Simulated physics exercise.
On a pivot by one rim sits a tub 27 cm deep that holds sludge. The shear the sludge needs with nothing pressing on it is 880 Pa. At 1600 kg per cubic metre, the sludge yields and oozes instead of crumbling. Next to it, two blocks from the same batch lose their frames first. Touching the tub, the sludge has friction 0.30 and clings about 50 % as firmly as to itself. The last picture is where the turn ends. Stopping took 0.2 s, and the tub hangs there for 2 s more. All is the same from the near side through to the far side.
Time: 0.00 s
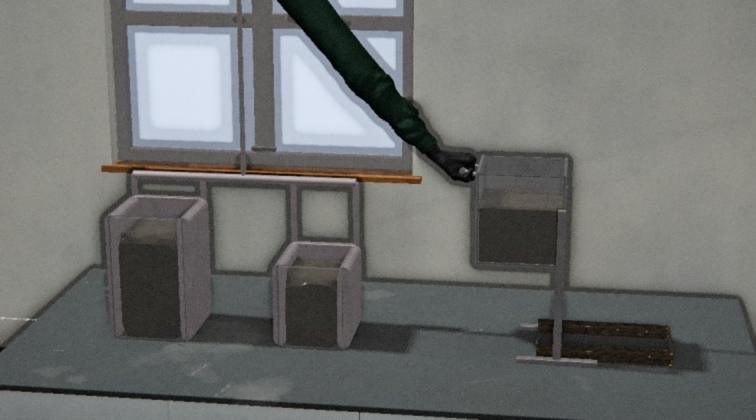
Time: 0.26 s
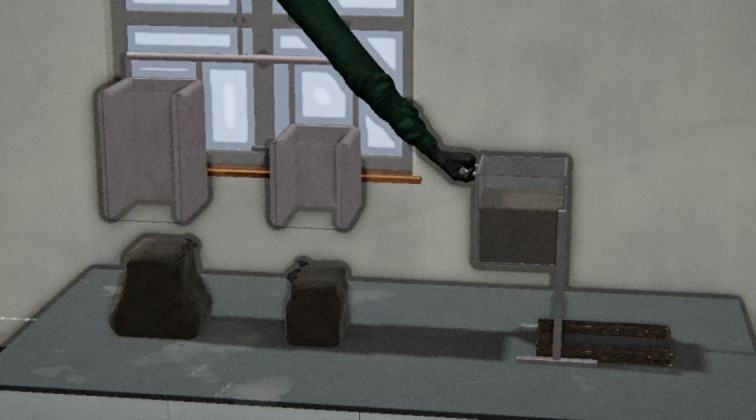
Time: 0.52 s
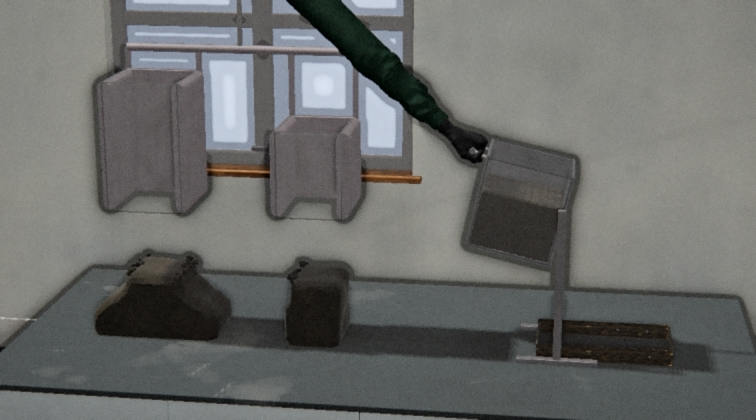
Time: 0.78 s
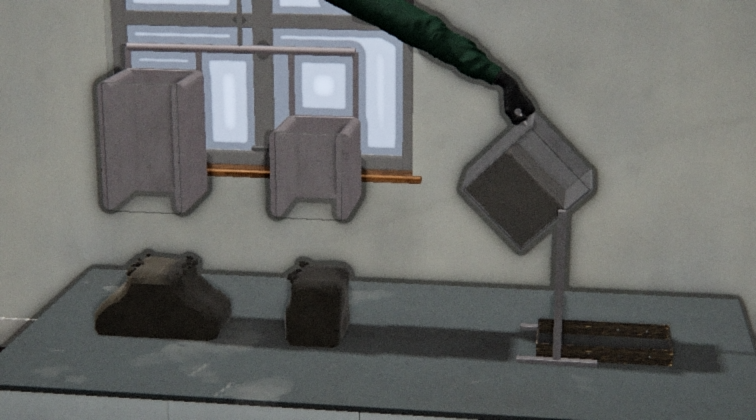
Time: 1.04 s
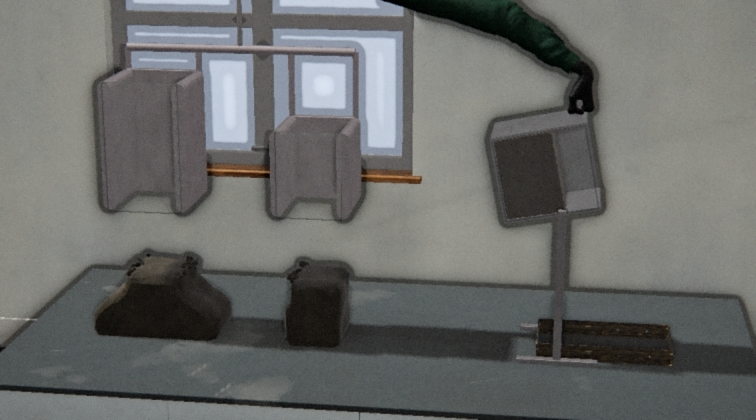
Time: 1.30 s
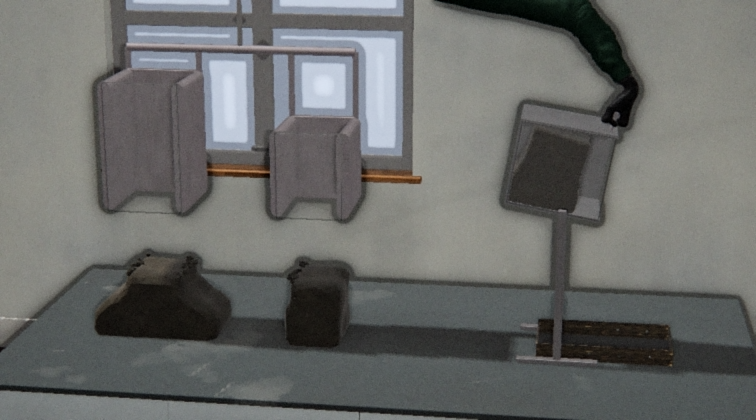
Two pale casings rise off a pair of dark blocks on a grey table, and the taller left block sags and spreads wide while the right one barely changes. A green-sleeved arm then swings a clear-fronted tub clockwise past its side, with the dark sludge still inside.
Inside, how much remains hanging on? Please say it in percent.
Some 59 percent remains.
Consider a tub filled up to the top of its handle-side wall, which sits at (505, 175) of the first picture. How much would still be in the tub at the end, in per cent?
The tub would keep roughly 100 percent.
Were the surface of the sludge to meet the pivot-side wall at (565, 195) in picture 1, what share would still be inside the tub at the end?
About 45 %.
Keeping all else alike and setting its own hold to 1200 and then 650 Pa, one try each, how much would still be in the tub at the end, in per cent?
Going in order, it's 100 % and then 50 %.
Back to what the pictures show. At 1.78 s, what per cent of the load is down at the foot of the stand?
Roughly 0 per cent.
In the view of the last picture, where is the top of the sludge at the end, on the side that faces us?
Peak location: Approx. (543, 172).
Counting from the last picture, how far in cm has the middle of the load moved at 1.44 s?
Roughly 5 cm.
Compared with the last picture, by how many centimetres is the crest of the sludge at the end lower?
About 13 cm.
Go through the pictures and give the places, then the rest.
In the first picture, handle-side rim at (479, 174), tilt 0 degrees; crest of the sludge at (503, 207); block heights 33 cm, 21 cm (left to right).
In the second picture, handle-side rim at (479, 174), tilt 0 degrees; crest of the sludge at (503, 207); block heights 27 cm, 21 cm (left to right).
In the third picture, handle-side rim at (490, 157), tilt 12 degrees; crest of the sludge at (488, 192); block heights 21 cm, 20 cm (left to right).
In the fourth picture, handle-side rim at (532, 128), tilt 45 degrees; crest of the sludge at (510, 155); block heights 21 cm, 20 cm (left to right).
In the fifth picture, handle-side rim at (586, 126), tilt 79 degrees; crest of the sludge at (547, 134); block heights 21 cm, 20 cm (left to right).
In the sixth picture, handle-side rim at (617, 139), tilt 99 degrees; crest of the sludge at (540, 129); block heights 21 cm, 20 cm (left to right).
After 1.44 s, the tub is at 99 degrees and holds 100 %.
After 1.61 s, the tub is at 99 degrees and holds 79 %.
After 1.78 s, the tub is at 99 degrees and holds 62 %.
After 1.95 s, the tub is at 99 degrees and holds 59 %.
After 3.30 s, the tub is at 99 degrees and holds 59 %.
